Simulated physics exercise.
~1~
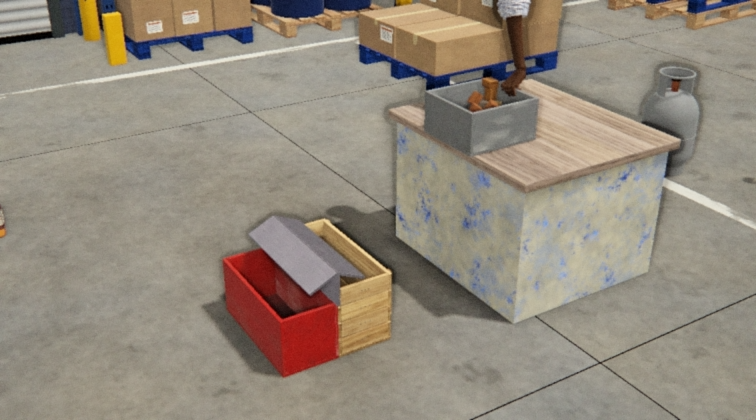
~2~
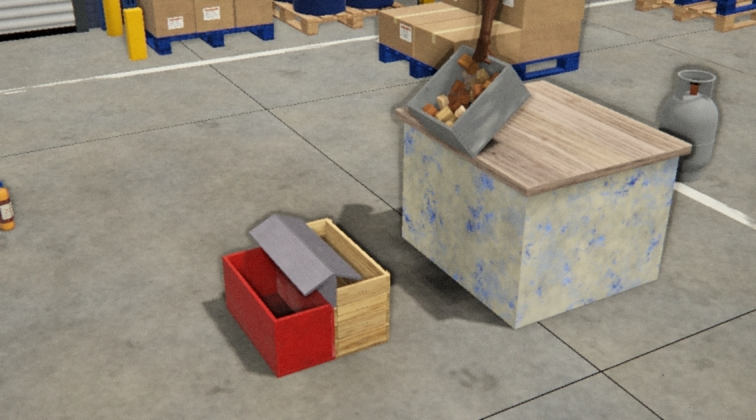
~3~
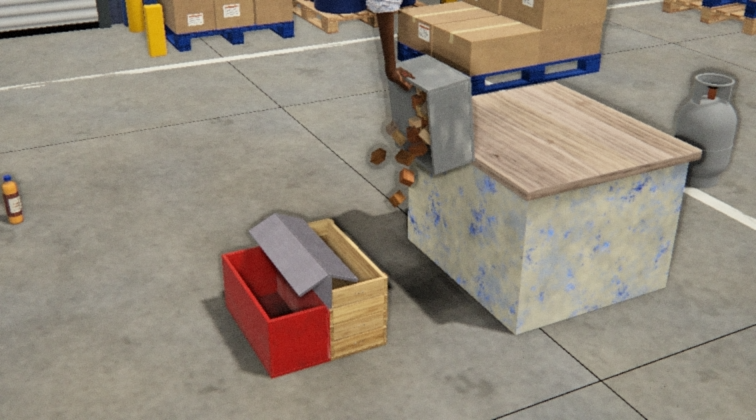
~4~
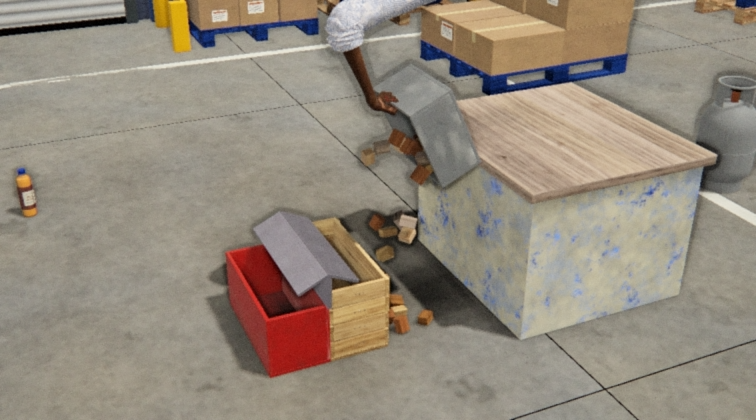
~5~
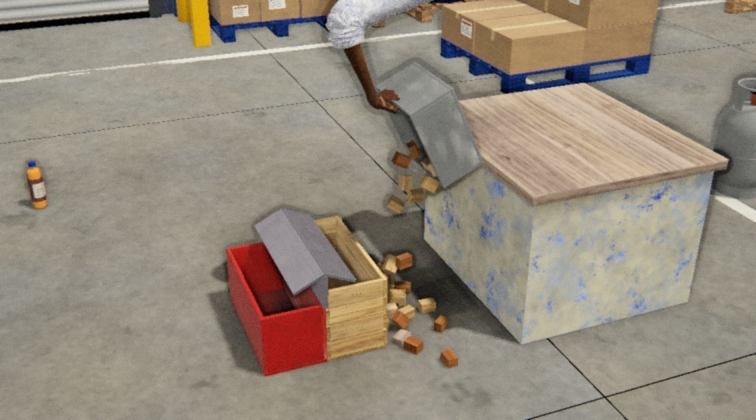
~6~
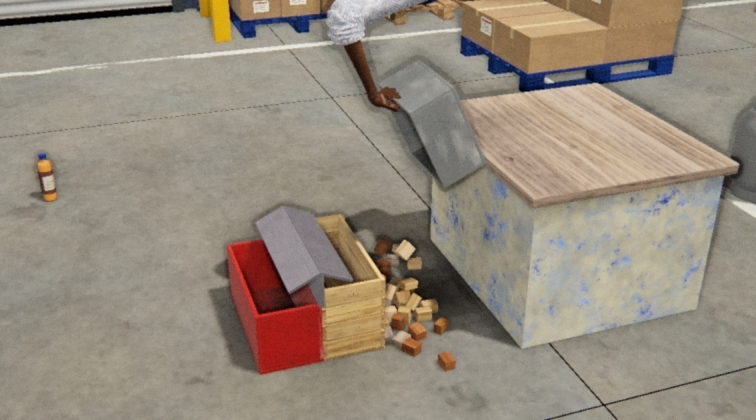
Warehouse floor, a hand tipping a grey crate off a bench edge, wooden blocks spilling mostly onto concrete beside a wooden tub.
